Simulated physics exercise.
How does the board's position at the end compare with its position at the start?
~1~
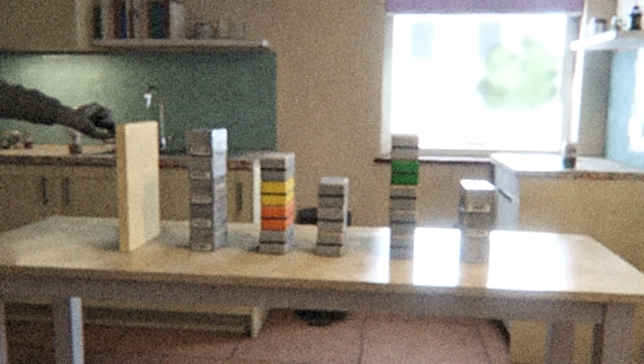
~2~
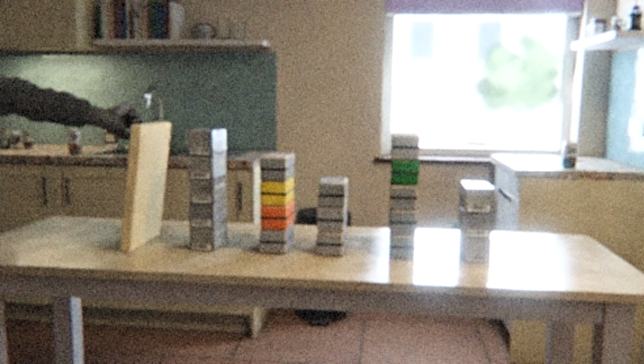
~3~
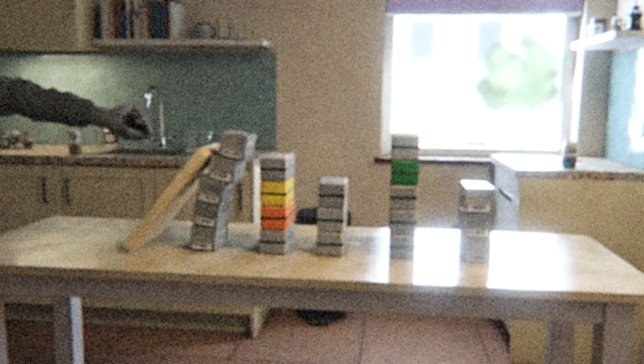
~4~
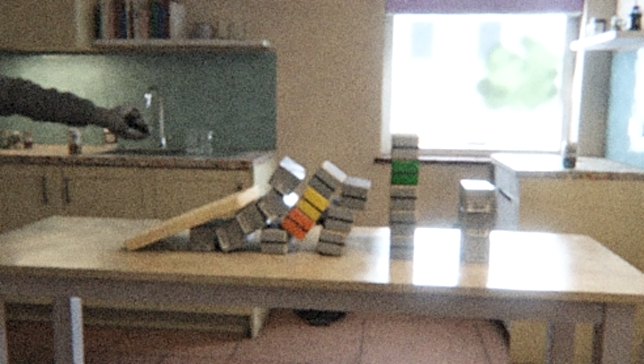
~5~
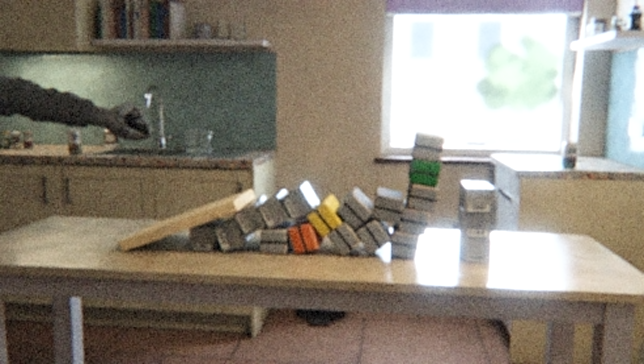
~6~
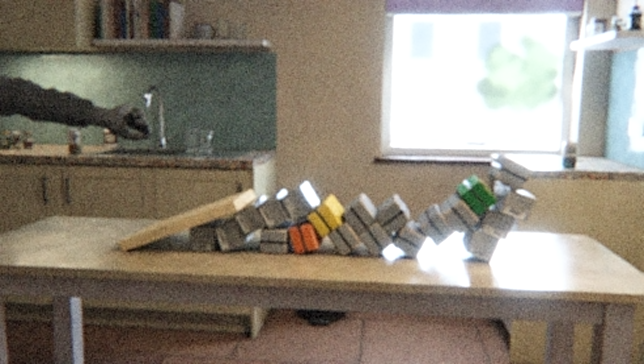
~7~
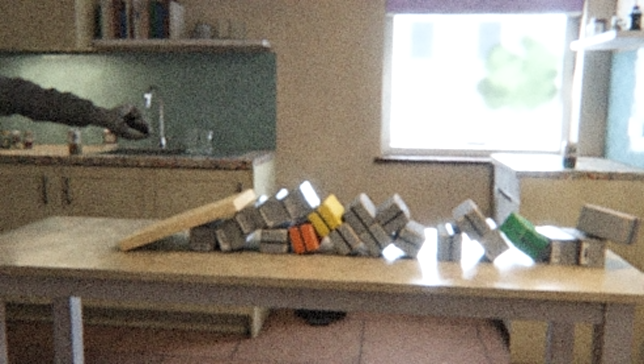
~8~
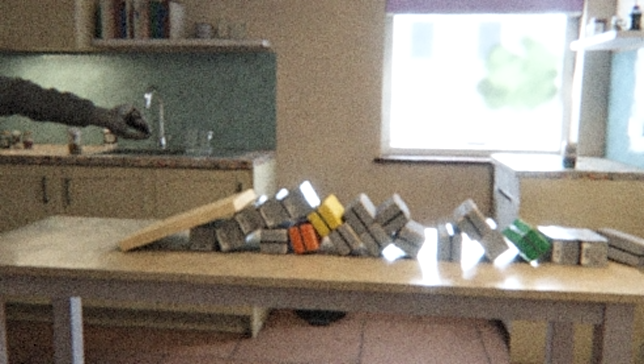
At the start the board stands upright at the left of the columns. By the end it lies tipped over on its side, sloping up to the right against the fallen packets.
